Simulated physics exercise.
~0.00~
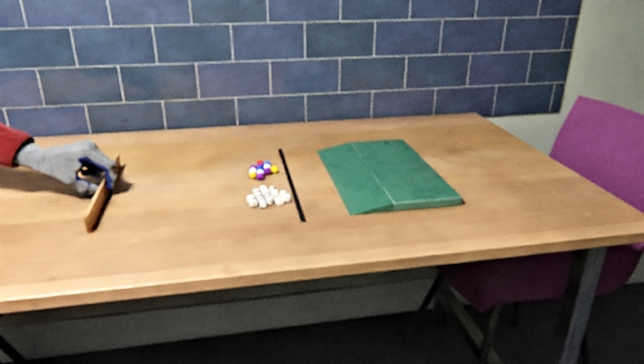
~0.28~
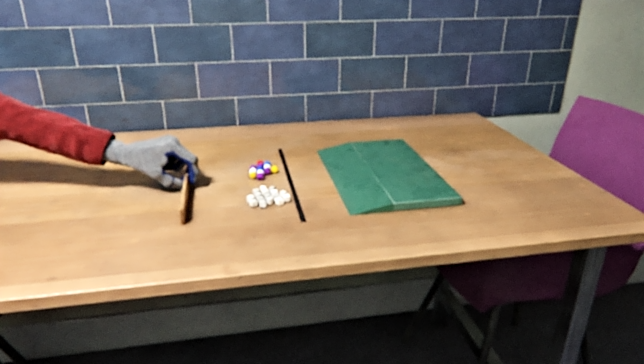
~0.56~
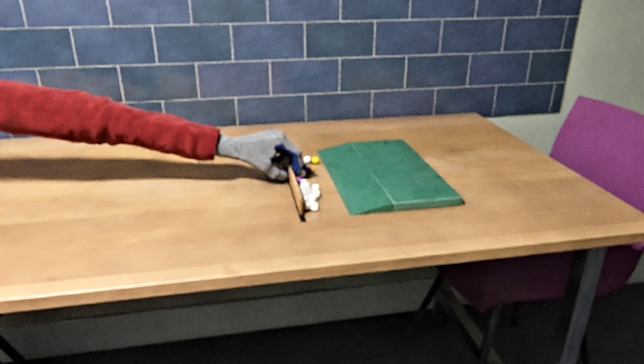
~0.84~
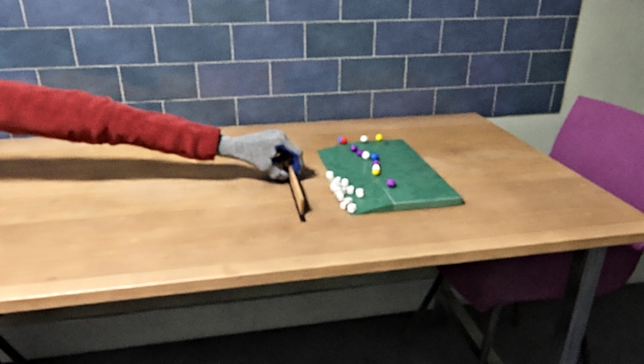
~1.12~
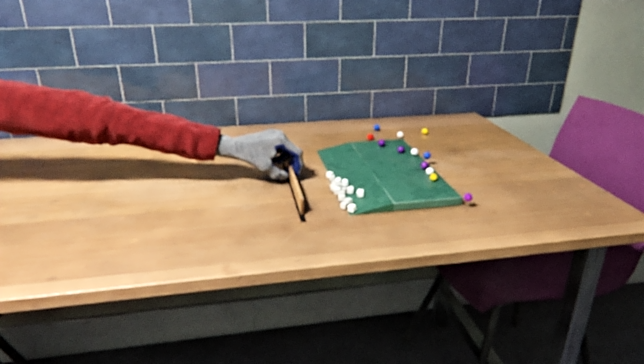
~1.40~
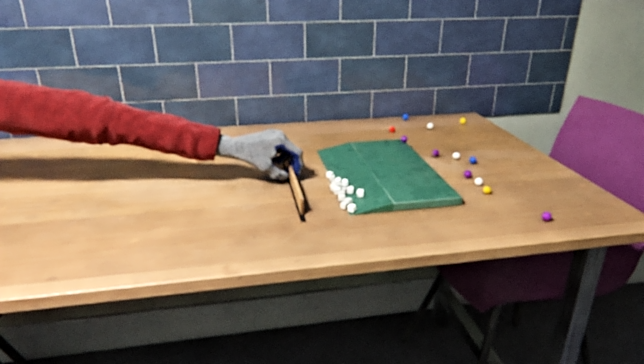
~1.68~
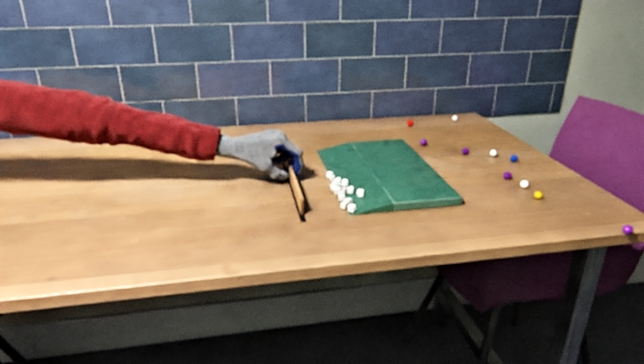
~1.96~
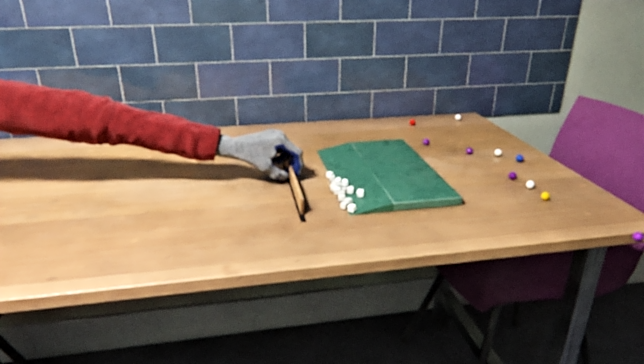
On a wooden table, a hand-pushed strip sends coloured balls over a green ramp, white ones stopping.
